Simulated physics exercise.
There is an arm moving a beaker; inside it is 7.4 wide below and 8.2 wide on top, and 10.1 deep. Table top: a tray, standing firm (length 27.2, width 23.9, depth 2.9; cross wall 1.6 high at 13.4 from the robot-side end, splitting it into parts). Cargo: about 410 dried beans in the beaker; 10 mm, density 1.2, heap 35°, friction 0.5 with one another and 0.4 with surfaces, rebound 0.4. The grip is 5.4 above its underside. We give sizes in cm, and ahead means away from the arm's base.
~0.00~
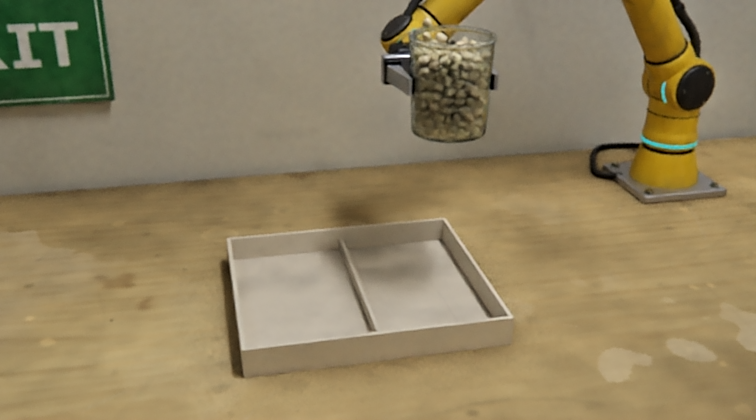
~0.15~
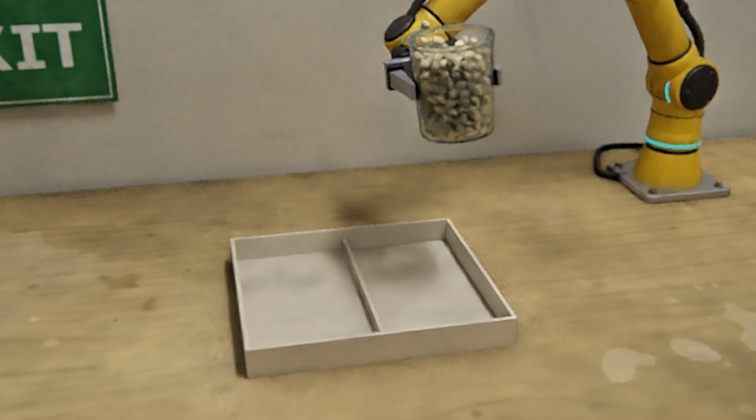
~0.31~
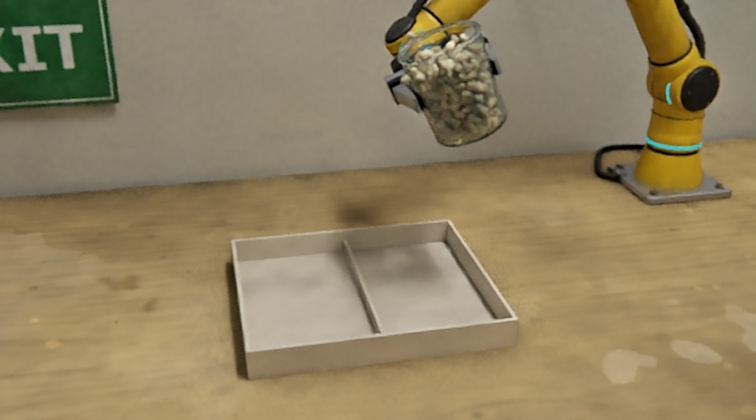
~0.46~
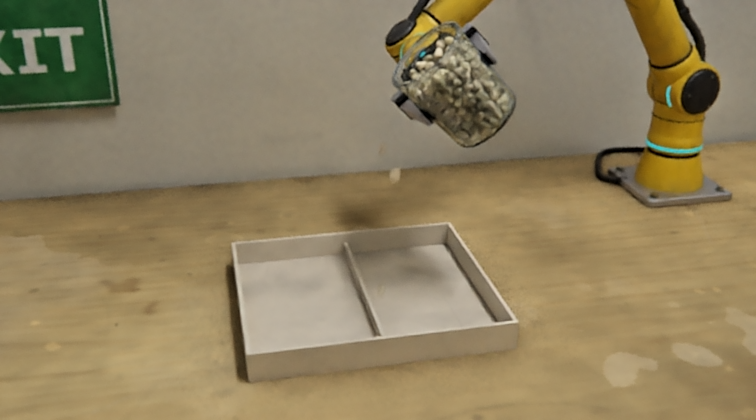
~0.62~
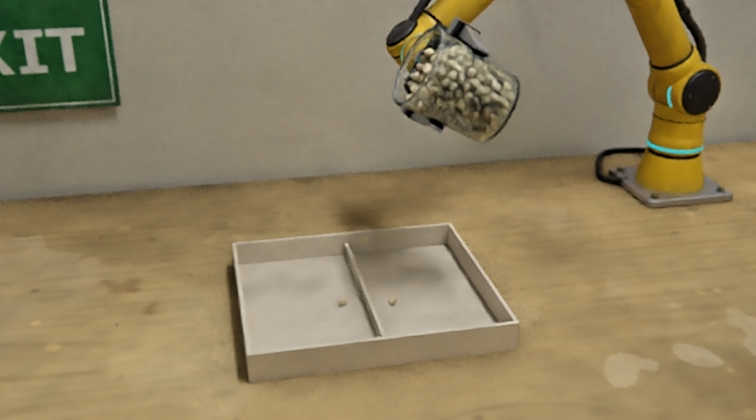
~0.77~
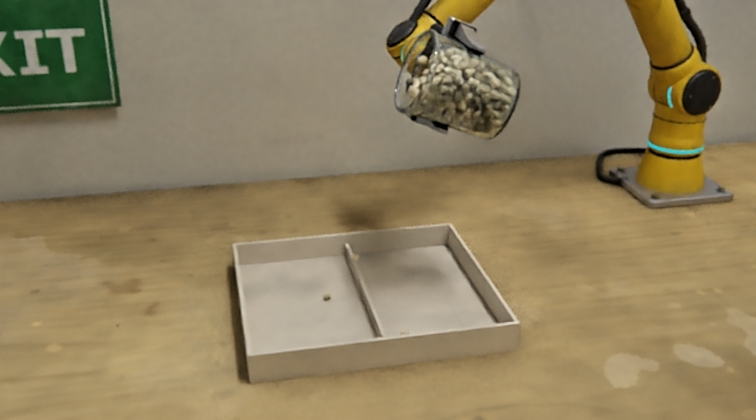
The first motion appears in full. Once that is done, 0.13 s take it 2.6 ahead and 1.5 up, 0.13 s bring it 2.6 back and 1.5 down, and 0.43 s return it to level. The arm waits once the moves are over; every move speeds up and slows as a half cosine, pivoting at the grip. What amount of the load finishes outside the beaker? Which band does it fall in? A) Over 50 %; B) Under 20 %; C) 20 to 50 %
(B) Under 20 %.
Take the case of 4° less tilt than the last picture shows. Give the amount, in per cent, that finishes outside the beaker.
I'd put it at around 10 per cent.
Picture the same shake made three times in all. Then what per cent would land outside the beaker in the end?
That would give close to 25 percent.
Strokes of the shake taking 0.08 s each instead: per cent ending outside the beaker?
Roughly 40 in a hundred.
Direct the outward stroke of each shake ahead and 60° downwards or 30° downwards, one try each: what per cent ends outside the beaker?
Near 0 and 5 percent respectively.
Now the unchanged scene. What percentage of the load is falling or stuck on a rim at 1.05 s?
I'd reckon close to 6 per cent.
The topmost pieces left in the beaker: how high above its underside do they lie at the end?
I'd say near 10.0 cm from the bottom.
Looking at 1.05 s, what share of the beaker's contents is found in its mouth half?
Something near 50 per cent is there.
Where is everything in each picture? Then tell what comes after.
Beaker middle at (450, 85), level; upper third of the load around (452, 63), from x 420 to 485, top at y 20; 412 in the beaker, in the first frame.
Beaker middle at (454, 85), tilted 6° forward; upper third of the load around (454, 63), from x 420 to 485, top at y 25, in the second frame.
Beaker middle at (456, 86), tilted 23° forward; upper third of the load around (455, 66), from x 405 to 495, top at y 35; 411 in the beaker, 1 in flight or on a rim, in the third frame.
Beaker middle at (457, 88), tilted 43° forward; upper third of the load around (456, 70), from x 380 to 505, top at y 40; 409 in the beaker, 1 in the robot-side part, 2 in flight or on a rim, in the fourth frame.
Beaker middle at (458, 88), tilted 60° forward; upper third of the load around (455, 71), from x 345 to 510, top at y 50; 409 in the beaker, 2 in the robot-side part, 1 in the far-side part, in the fifth frame.
Beaker middle at (459, 88), tilted 66° forward; upper third of the load around (458, 72), from x 325 to 510, top at y 50; 409 in the beaker, 2 in the far-side part, 1 in the robot-side part, in the sixth frame.
By 1.05 s, tilted 66° forward, highest piece 28 above the table; 383 in the beaker, 2 in the far-side part, 1 in the robot-side part, 26 in flight or on a rim.
By 1.32 s, tilted 15° forward, highest piece 29 above the table; 370 in the beaker, 25 in the far-side part, 13 in the robot-side part, 4 in flight or on a rim.
By 1.66 s, level, highest piece 30 above the table; 370 in the beaker, 28 in the far-side part, 13 in the robot-side part, 1 on the table or floor.
By 2.71 s, level, highest piece 30 above the table; 370 in the beaker, 28 in the far-side part, 13 in the robot-side part, 1 on the table or floor.
Final count, 370 in the beaker, 28 in the far-side part, 13 in the robot-side part, 1 on the table or floor. That is 10 % outside the beaker.
